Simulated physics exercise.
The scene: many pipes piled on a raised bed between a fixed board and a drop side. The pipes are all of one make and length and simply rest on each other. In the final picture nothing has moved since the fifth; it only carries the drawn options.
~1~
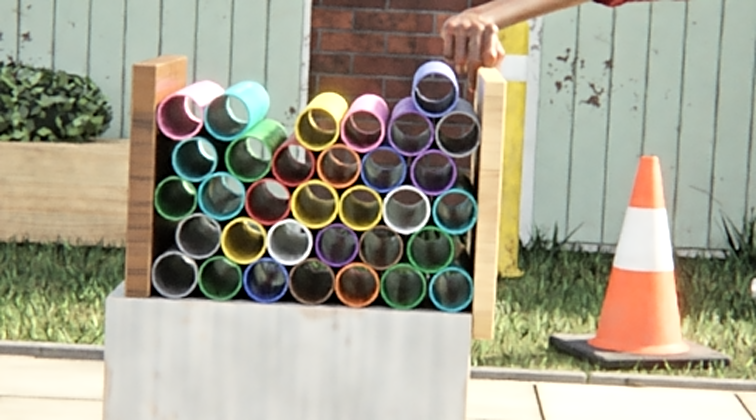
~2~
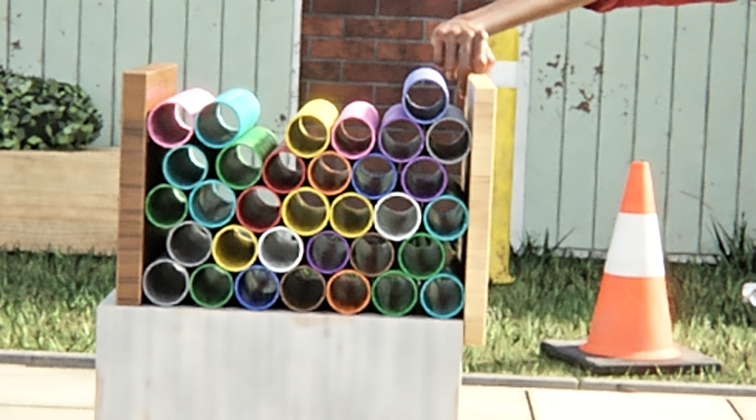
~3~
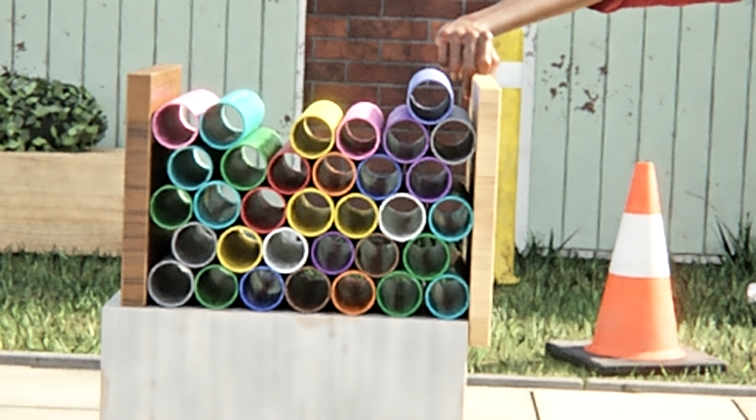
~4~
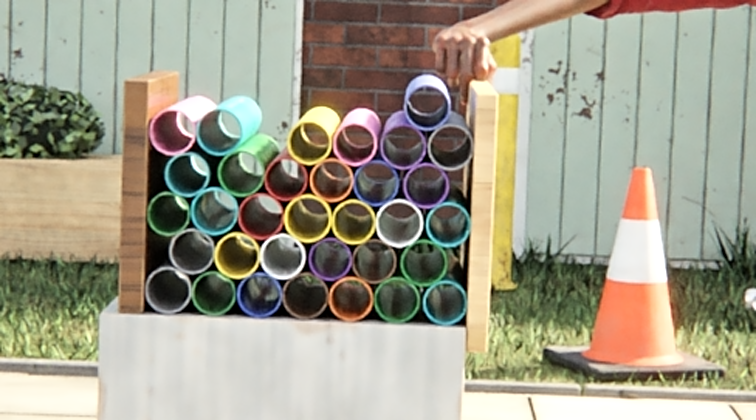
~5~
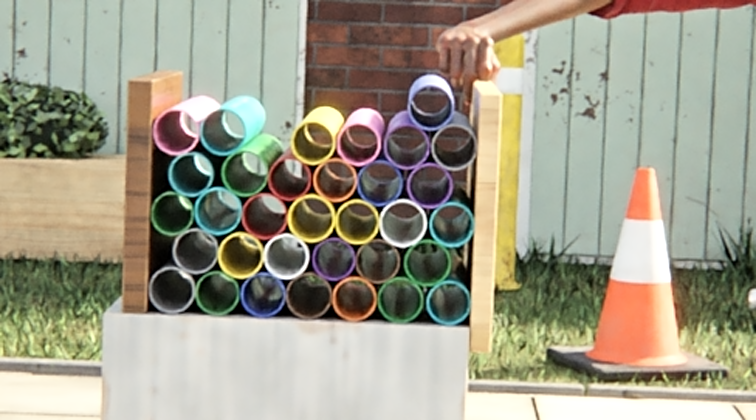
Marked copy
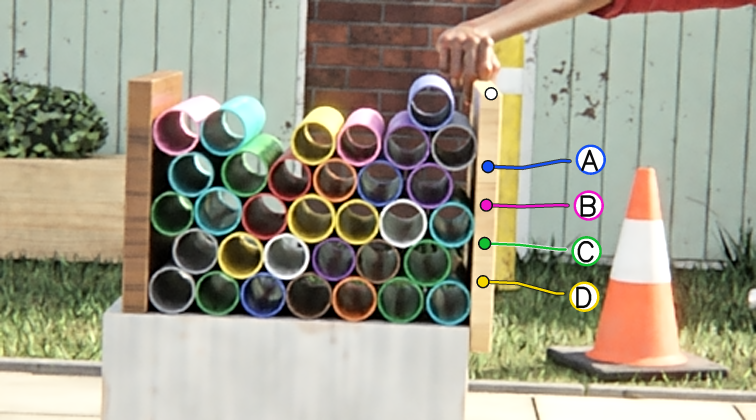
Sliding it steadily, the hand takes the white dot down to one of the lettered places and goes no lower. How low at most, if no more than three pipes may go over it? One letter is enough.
Slide it to C.
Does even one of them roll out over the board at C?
Yes.
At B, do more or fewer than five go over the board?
Fewer than five.
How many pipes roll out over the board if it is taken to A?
It comes to none.
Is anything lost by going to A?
No, at A.
On the marked copy, A at (488, 167); B at (486, 205); C at (484, 243); D at (483, 282); the white dot at (491, 94).
With C. Early on, top of the board (477, 162).
Further on, top of the board (474, 239).
At the end, top of the board (474, 242), two out over the board.
As for the rest, A none out over the board; B two out over the board; D more than three out over the board.
